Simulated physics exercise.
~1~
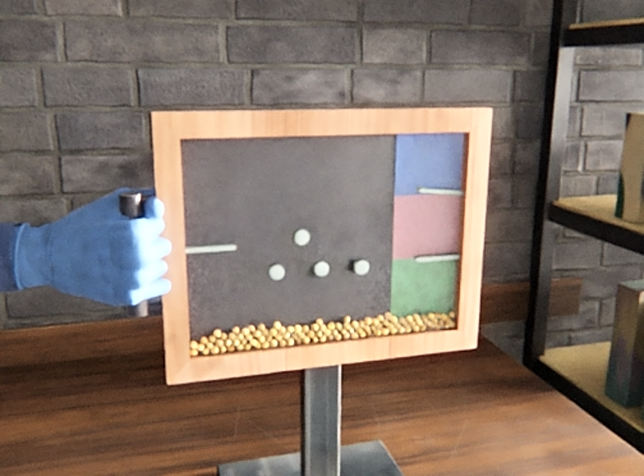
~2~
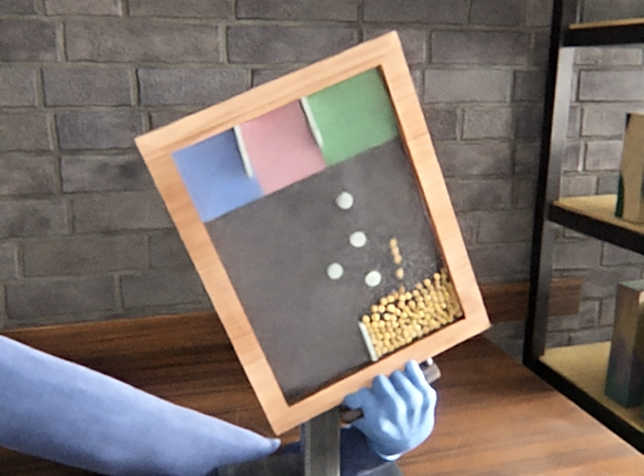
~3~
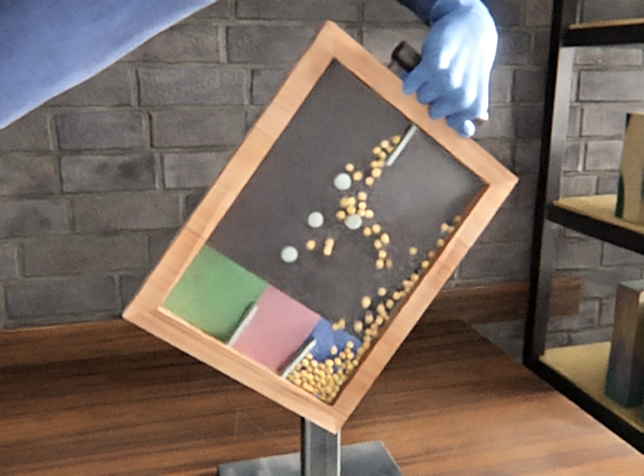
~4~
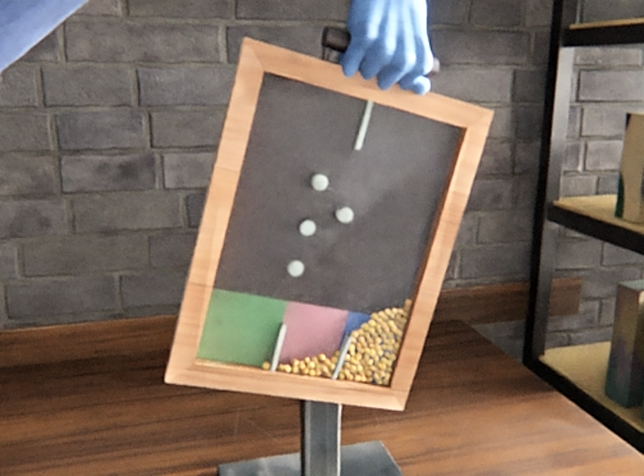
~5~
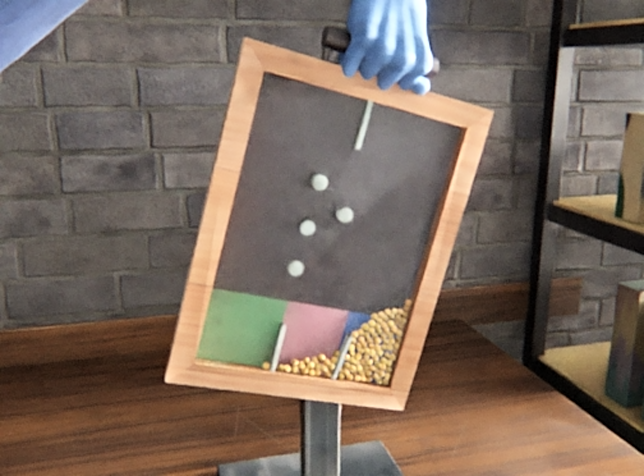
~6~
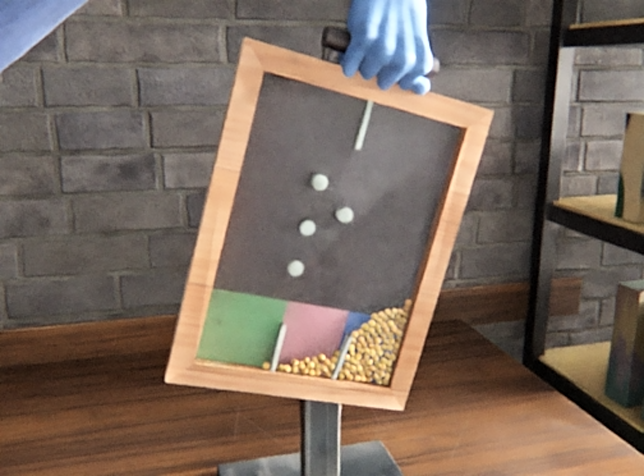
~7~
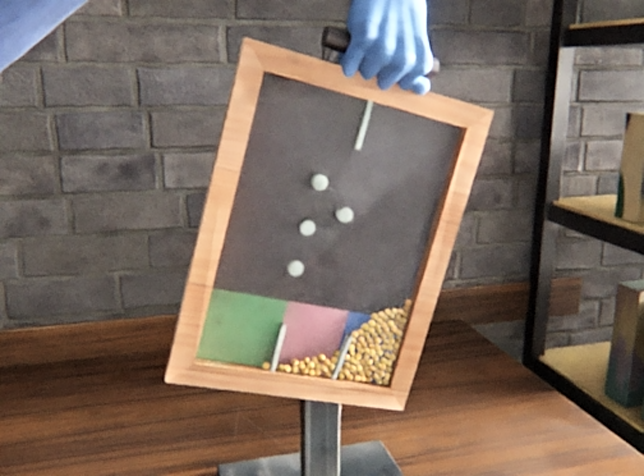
A gloved hand turns a framed box anticlockwise until its beads settle mostly in blue.
